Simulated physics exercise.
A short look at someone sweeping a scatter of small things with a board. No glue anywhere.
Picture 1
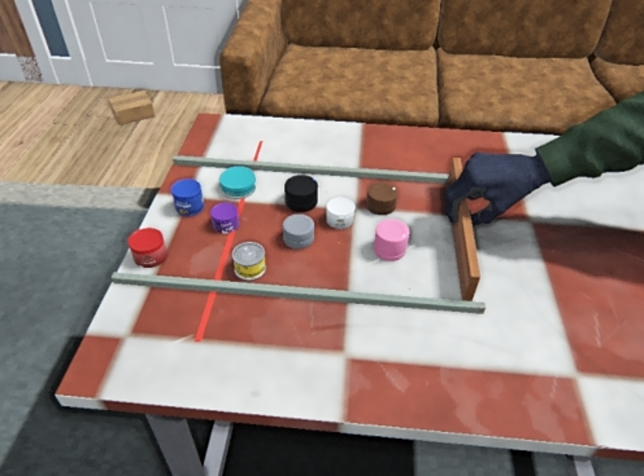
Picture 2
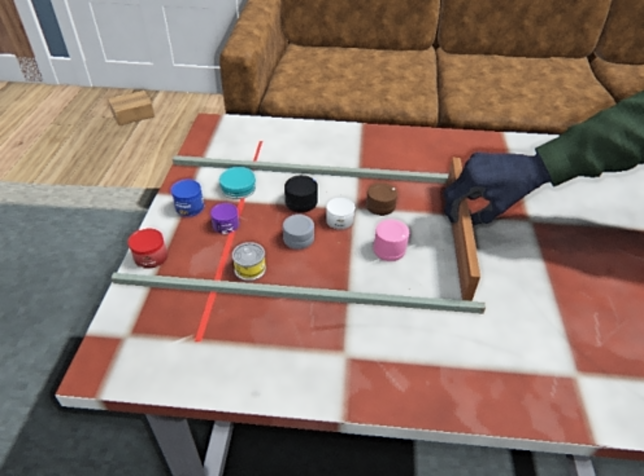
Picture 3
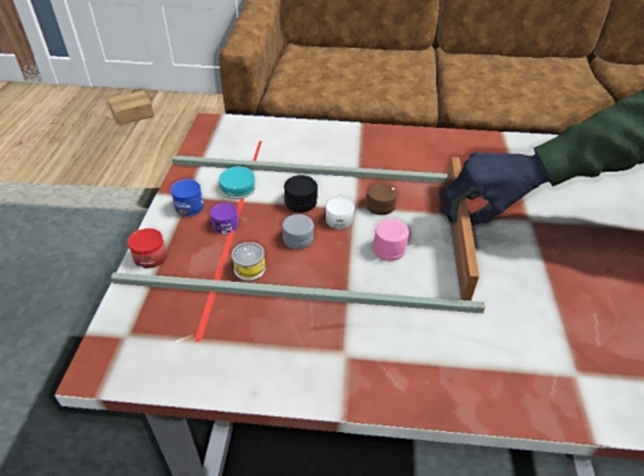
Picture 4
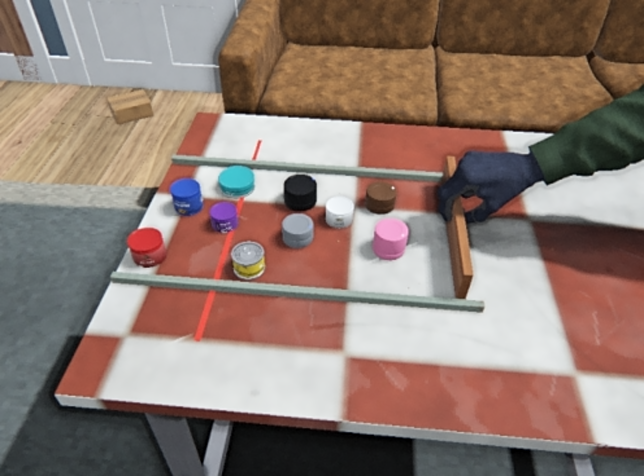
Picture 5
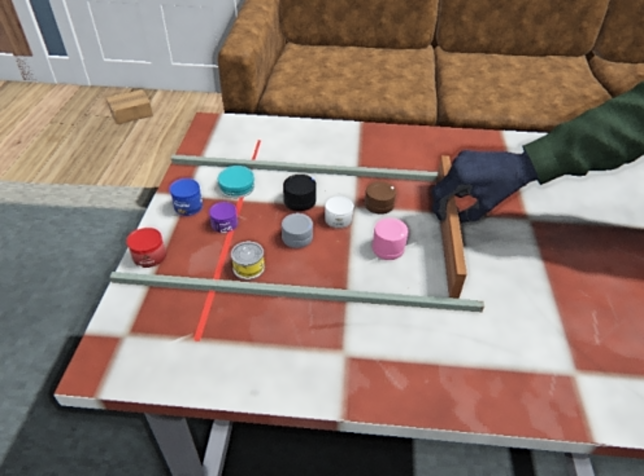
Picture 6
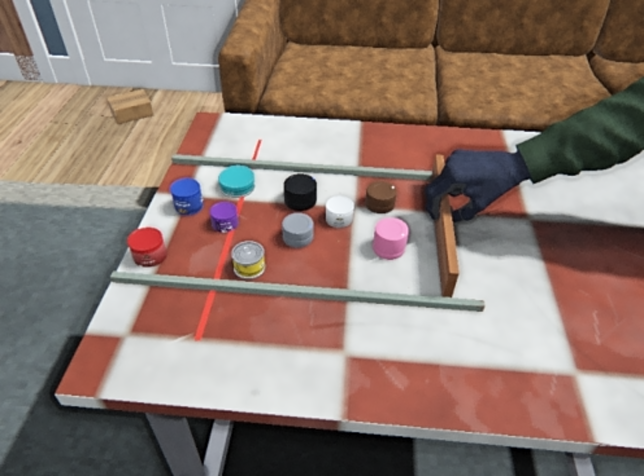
A gloved hand held a wooden board upright on a checkered table, kept it still at first, then slid it slightly left between two rails, while the scattered colourful little pots stayed put.
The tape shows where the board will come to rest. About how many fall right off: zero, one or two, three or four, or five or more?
Here the number that fall off is zero.
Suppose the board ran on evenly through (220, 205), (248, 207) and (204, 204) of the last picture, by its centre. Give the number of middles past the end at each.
It would be 0, 0 and 2.
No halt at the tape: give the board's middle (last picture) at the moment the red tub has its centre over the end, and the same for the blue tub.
At (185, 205) for the red tub; at (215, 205) for the blue tub.
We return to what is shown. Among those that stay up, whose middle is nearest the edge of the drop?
That is the blue tub.
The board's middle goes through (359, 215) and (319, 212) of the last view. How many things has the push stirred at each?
The counts are 2 and 5.
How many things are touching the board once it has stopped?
It touches 4.
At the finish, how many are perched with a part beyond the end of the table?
Overhanging: 0.
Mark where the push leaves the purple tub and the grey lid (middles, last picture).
The purple tub stops around (170, 208); the grey lid around (191, 218).
A little later, none off yet; red tub at rest near (148, 247); blue tub at rest near (187, 197); purple tub at rest near (224, 217).
When it is over, the number that fall off is zero.
